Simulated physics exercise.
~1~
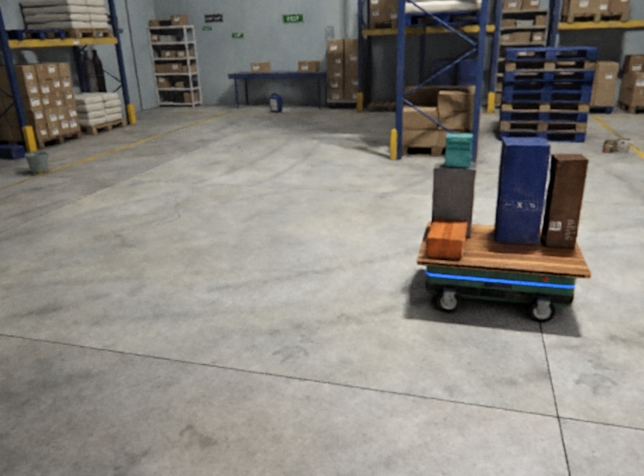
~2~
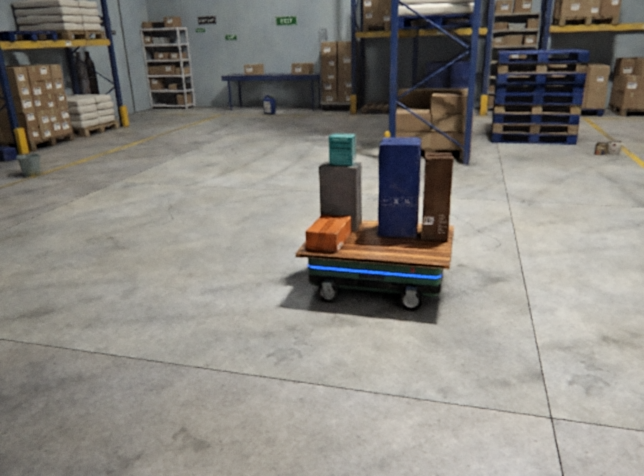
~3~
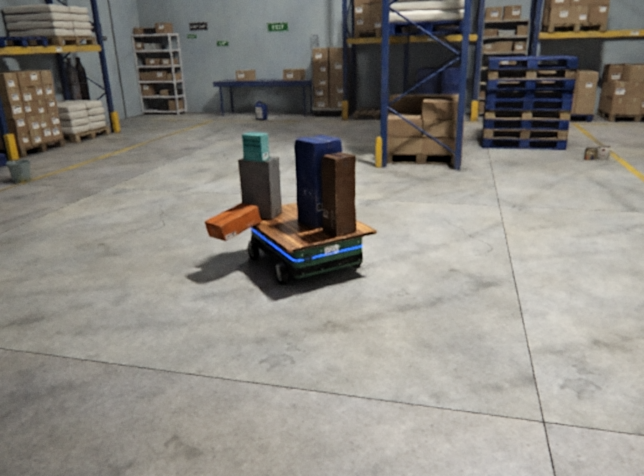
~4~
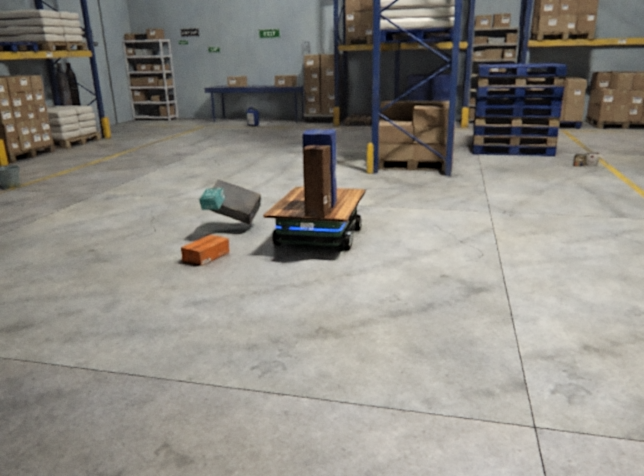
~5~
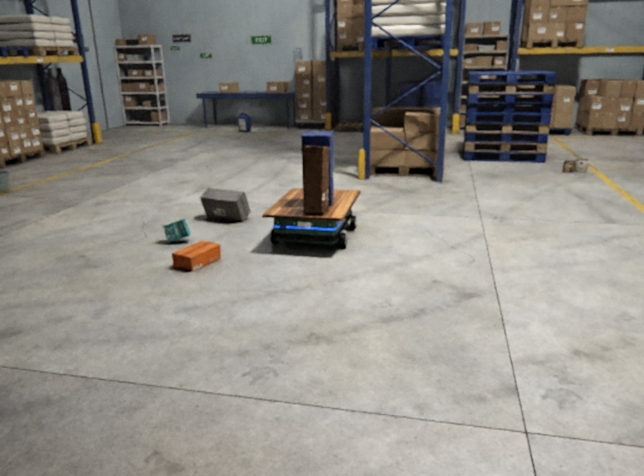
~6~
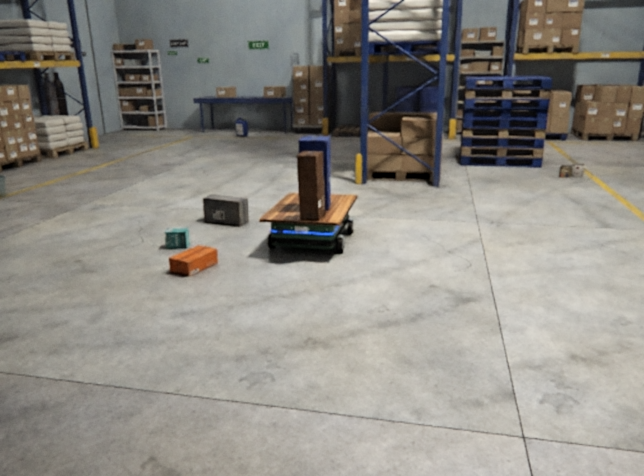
A loaded cart swings around, spilling orange, grey and turquoise boxes, then stops with two upright.
